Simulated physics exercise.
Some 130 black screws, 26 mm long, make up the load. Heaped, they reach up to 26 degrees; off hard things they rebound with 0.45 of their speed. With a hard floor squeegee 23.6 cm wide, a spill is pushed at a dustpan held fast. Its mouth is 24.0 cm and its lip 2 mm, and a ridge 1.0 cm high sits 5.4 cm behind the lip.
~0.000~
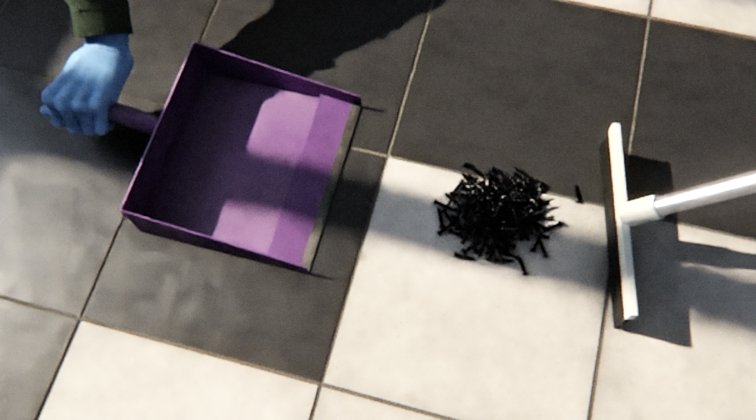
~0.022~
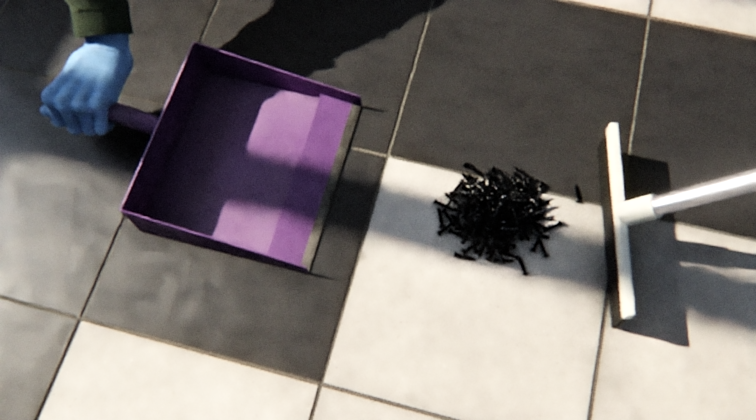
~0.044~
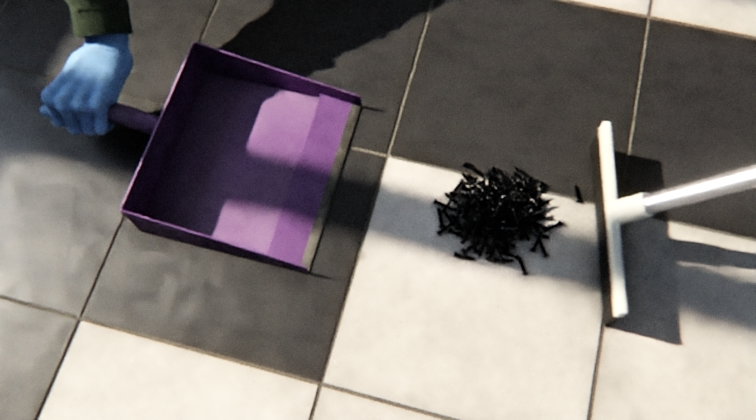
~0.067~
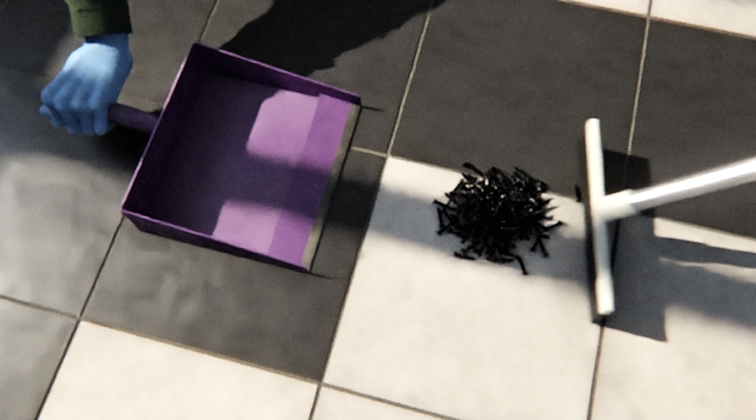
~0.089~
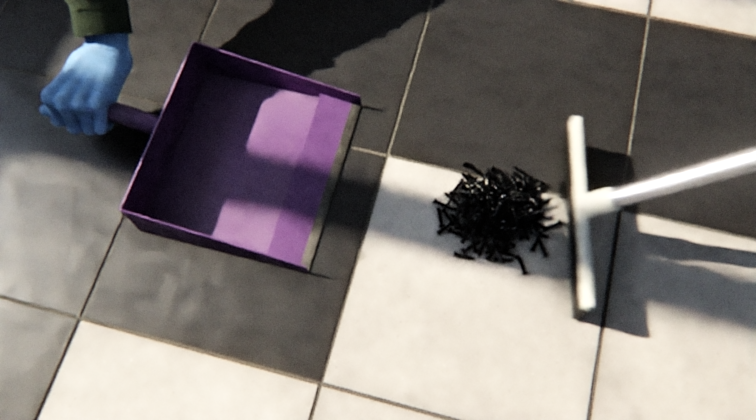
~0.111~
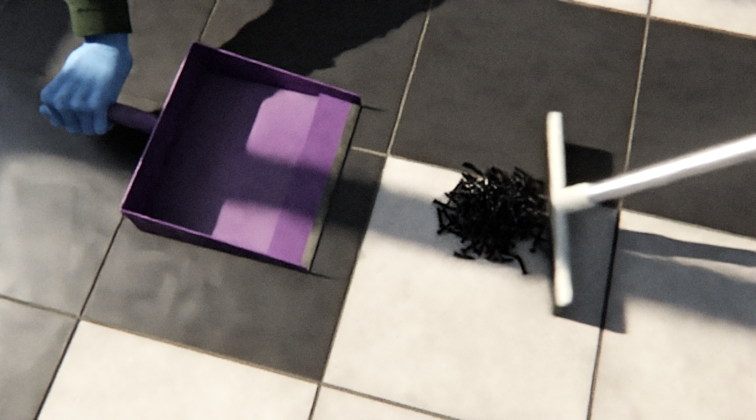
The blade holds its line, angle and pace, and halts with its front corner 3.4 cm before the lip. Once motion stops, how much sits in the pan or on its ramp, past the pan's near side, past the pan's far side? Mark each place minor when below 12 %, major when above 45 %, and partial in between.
In the pan or on its ramp - major; past the pan's near side - minor; past the pan's far side - minor.
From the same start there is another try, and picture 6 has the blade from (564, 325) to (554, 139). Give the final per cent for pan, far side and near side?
Pan 55, far 0, near 15.
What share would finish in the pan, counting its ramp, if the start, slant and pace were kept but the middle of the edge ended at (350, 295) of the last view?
About 40 per cent.
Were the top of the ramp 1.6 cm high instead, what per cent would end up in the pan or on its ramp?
Roughly 50 per cent.
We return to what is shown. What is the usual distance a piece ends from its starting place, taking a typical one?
Median: Approx. 24 cm.
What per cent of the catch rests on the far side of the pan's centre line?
About 40 %.
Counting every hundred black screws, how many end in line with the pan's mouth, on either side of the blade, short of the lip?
About 30 per cent.
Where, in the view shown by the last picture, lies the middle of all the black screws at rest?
Roughly pixel (315, 194).
After 0.21 s, middle of the blade 15 cm from the lip; 0 % over the lip, far side 0 %, near side 0 %.
After 0.28 s, middle of the blade 8 cm from the lip; 0 % over the lip, far side 0 %, near side 0 %.
After 0.49 s, middle of the blade 6 cm from the lip; 65 % over the lip, far side 0 %, near side 5 %.
By 1.7 s all is still; pan 60 %, near side 5 %, far side 0 %, in front of the lip or behind the blade 30 %.
